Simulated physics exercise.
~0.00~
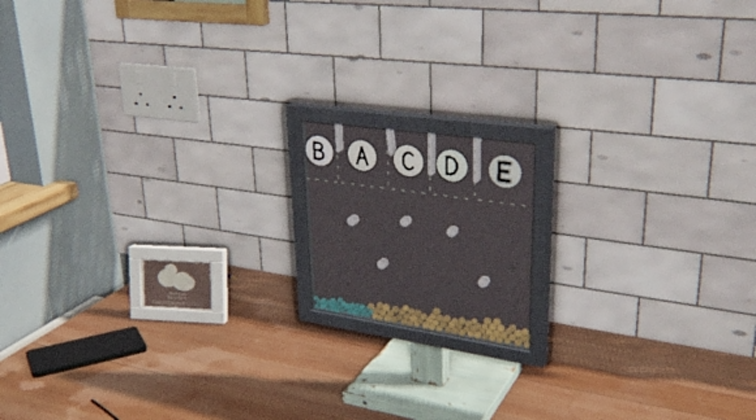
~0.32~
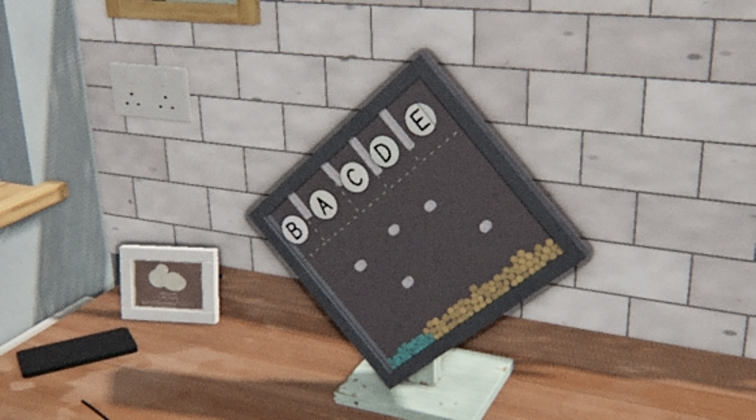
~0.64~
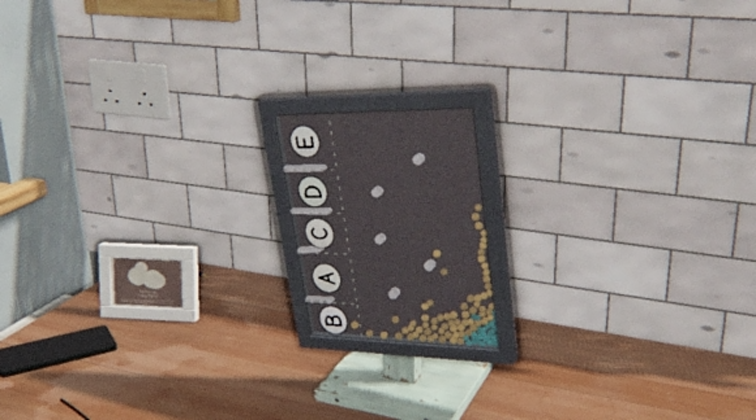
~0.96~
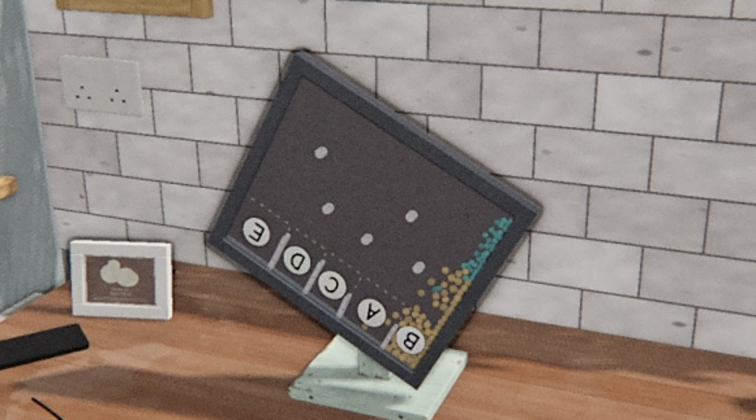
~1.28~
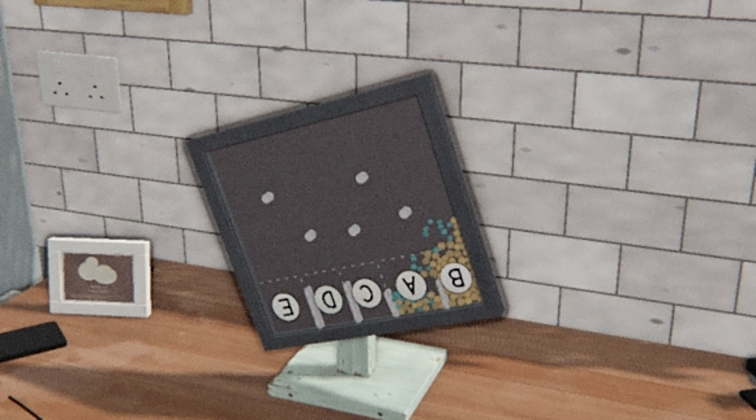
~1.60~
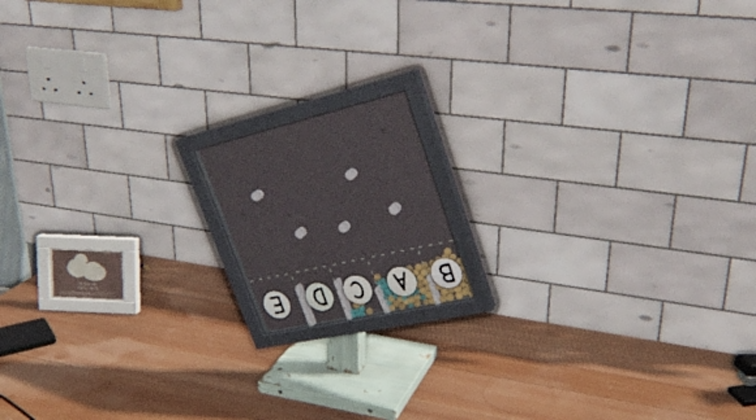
A dark-framed display case holding tan chickpeas and smaller turquoise ones turns anticlockwise on its stand until it is tilted nearly upside down. The beads slide along the edges and spill into the lettered pockets, settling mostly in A and B, with some in C, while D and E look empty.
